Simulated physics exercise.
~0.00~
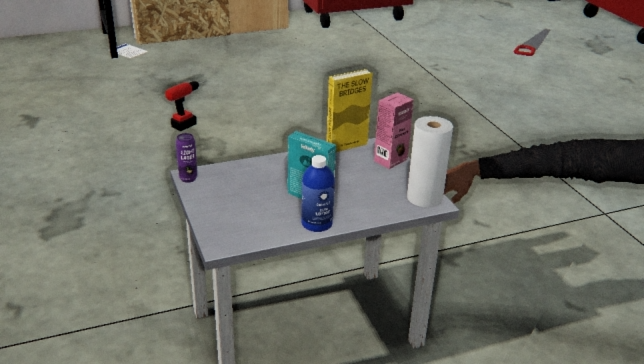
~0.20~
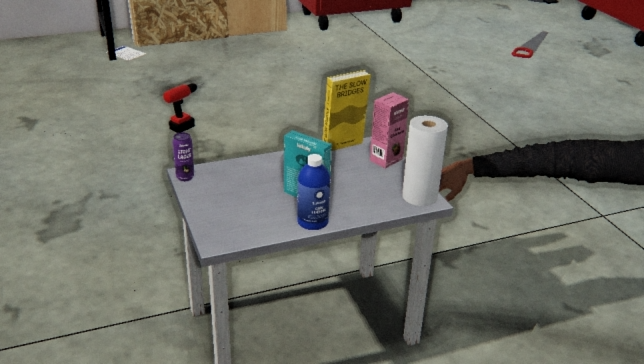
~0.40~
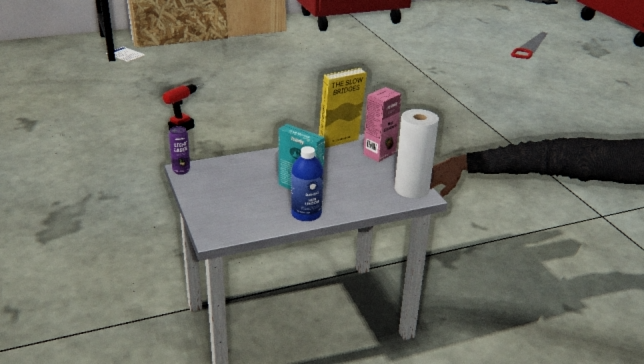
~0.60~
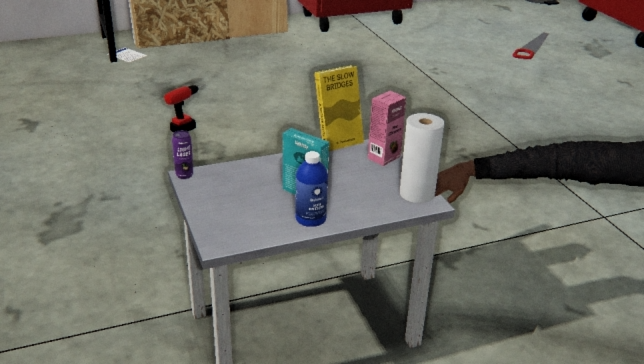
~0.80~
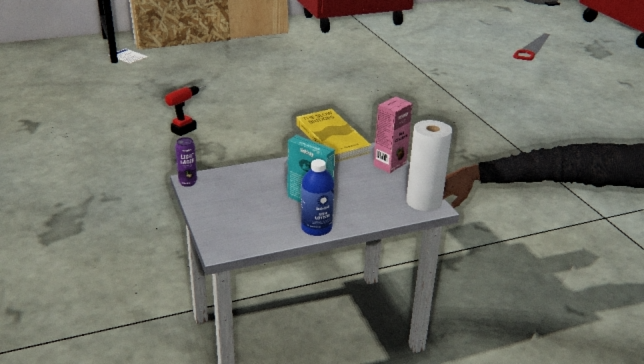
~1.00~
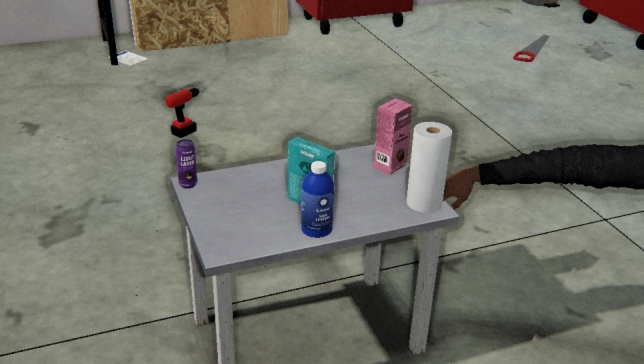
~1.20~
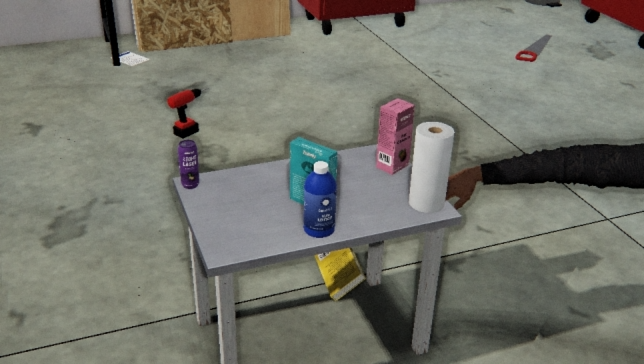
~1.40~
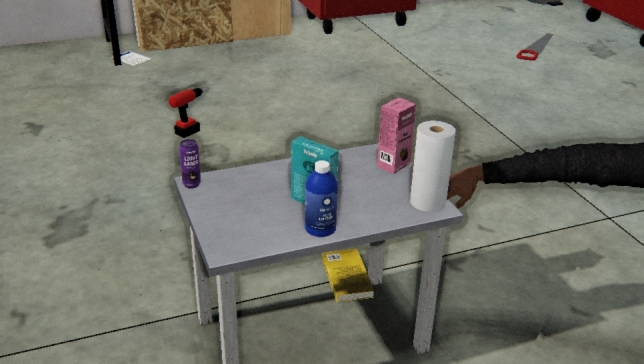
The footage shows a hand gripping a small grey table holding a purple spray can, turquoise packet, blue bottle, pink carton, white roll and yellow book. The table shifts slightly, the book tips over and drops off the back, ending beneath the table while the other items stay standing.
